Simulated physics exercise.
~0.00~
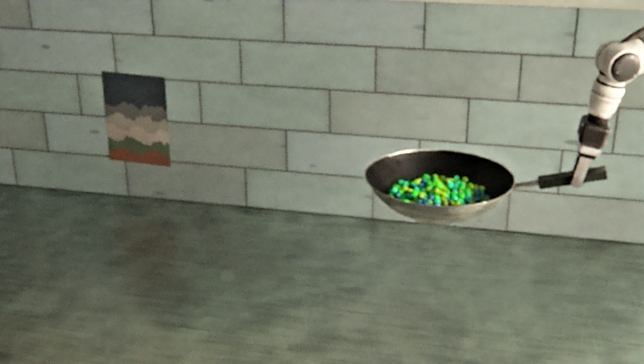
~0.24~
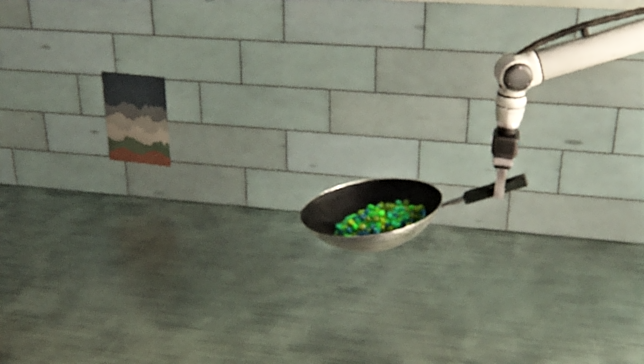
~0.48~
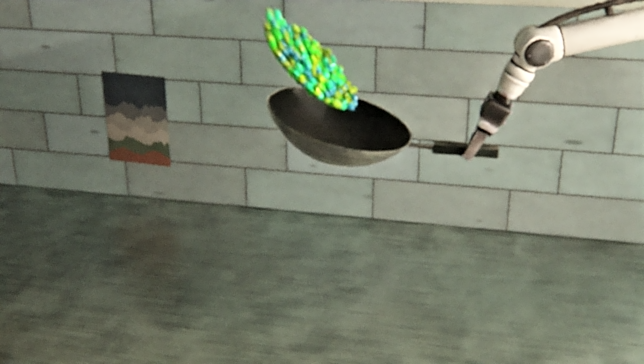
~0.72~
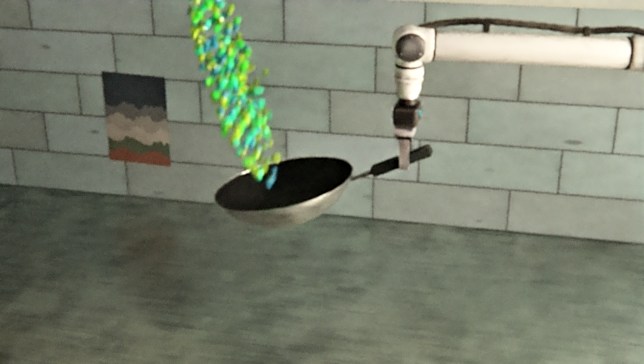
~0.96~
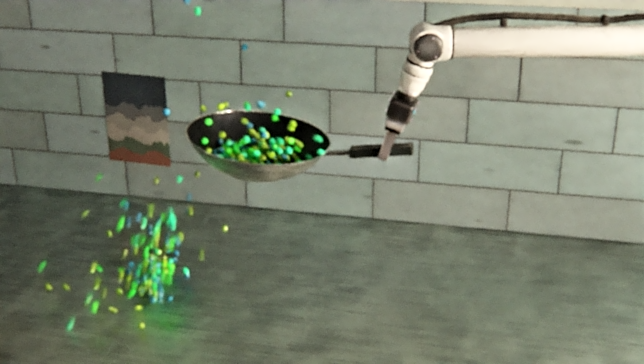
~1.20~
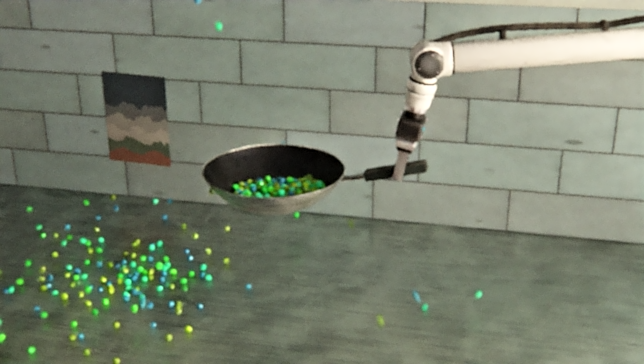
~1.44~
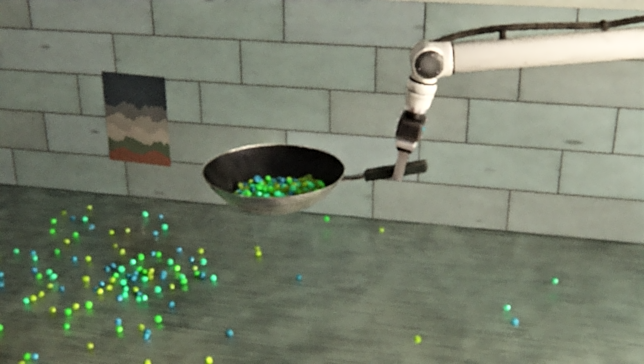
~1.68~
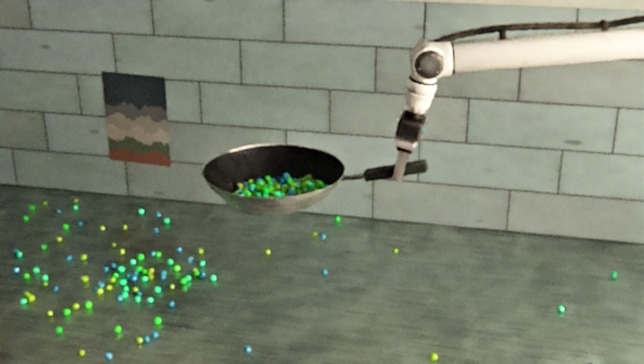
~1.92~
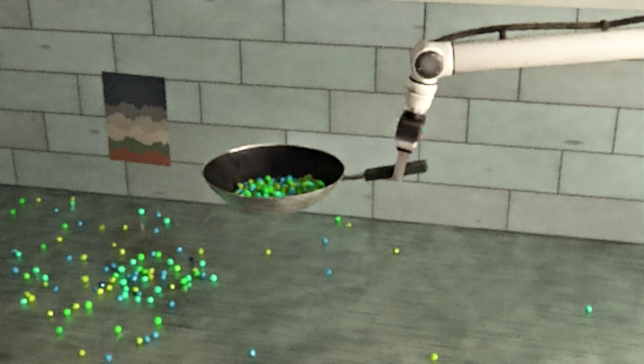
The video shows a robot arm moving a wok of small green, blue and yellow sweets leftward and tossing them high. Some land back in the wok, while many others fall and scatter across the table as the arm settles and holds the partly filled wok still.
